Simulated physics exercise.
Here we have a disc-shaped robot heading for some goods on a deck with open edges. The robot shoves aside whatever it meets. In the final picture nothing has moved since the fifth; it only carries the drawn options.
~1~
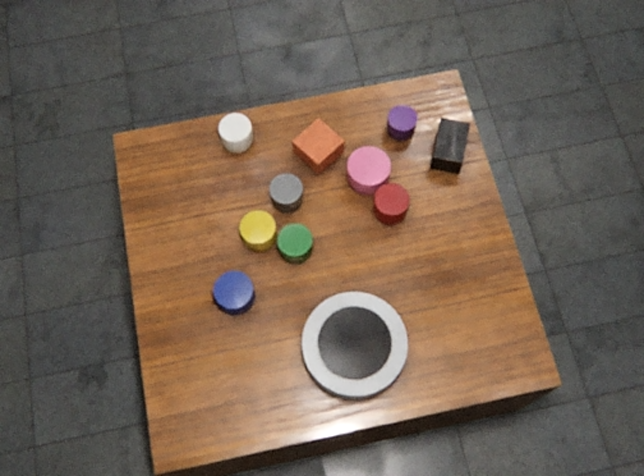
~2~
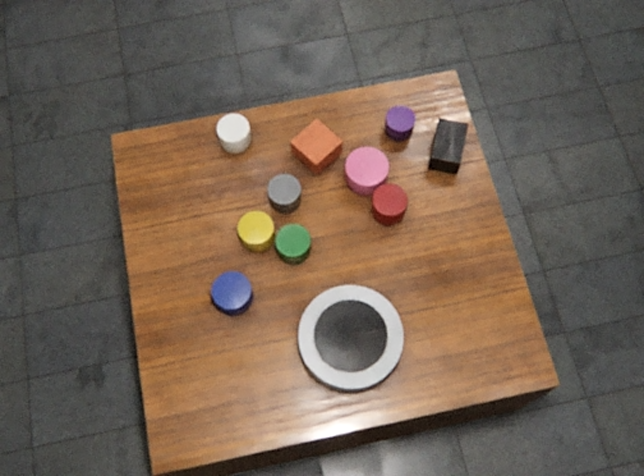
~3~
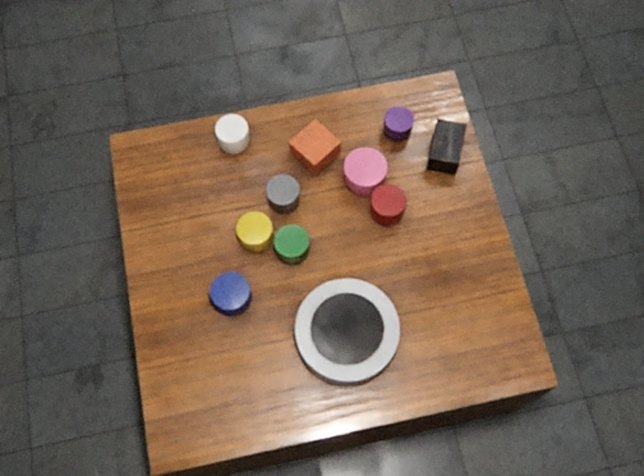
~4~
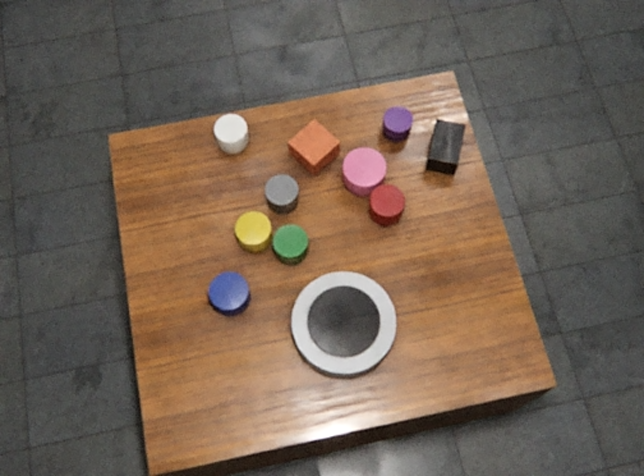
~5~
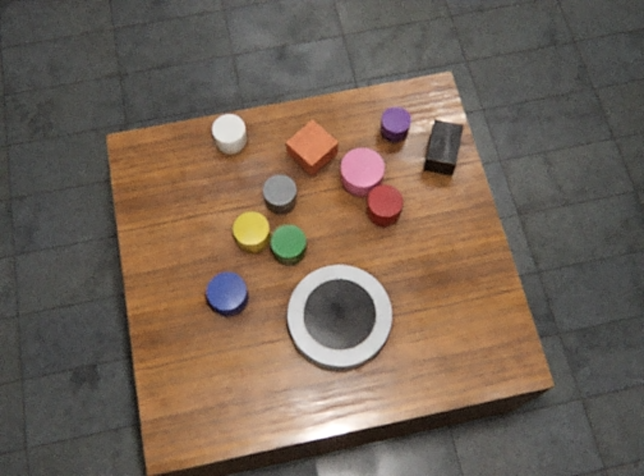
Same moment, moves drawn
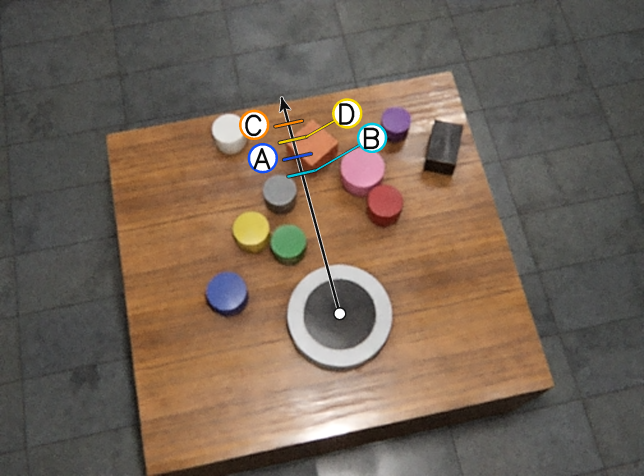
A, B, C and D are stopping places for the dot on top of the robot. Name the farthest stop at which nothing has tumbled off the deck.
Stop at D.
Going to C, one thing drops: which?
The orange crate goes over.
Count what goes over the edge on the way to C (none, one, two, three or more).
One.
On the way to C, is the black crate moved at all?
No.
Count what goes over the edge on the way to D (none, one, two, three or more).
By then, none.
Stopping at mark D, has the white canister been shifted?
Yes.
On the copy, A at (298, 157); B at (302, 173); C at (288, 124); D at (293, 140); the arrow from (340, 314) to (282, 98); the white dot at (340, 314).
On D. First, robot (322, 252); grey pail (278, 183); yellow canister (240, 227).
Then, robot (305, 190); orange crate (312, 127); grey pail (261, 150).
Finally, robot (293, 146); orange crate (320, 96); grey pail (241, 119); nothing has fallen.
By contrast, A is safe but short; B is safe but short; C drops the orange crate.
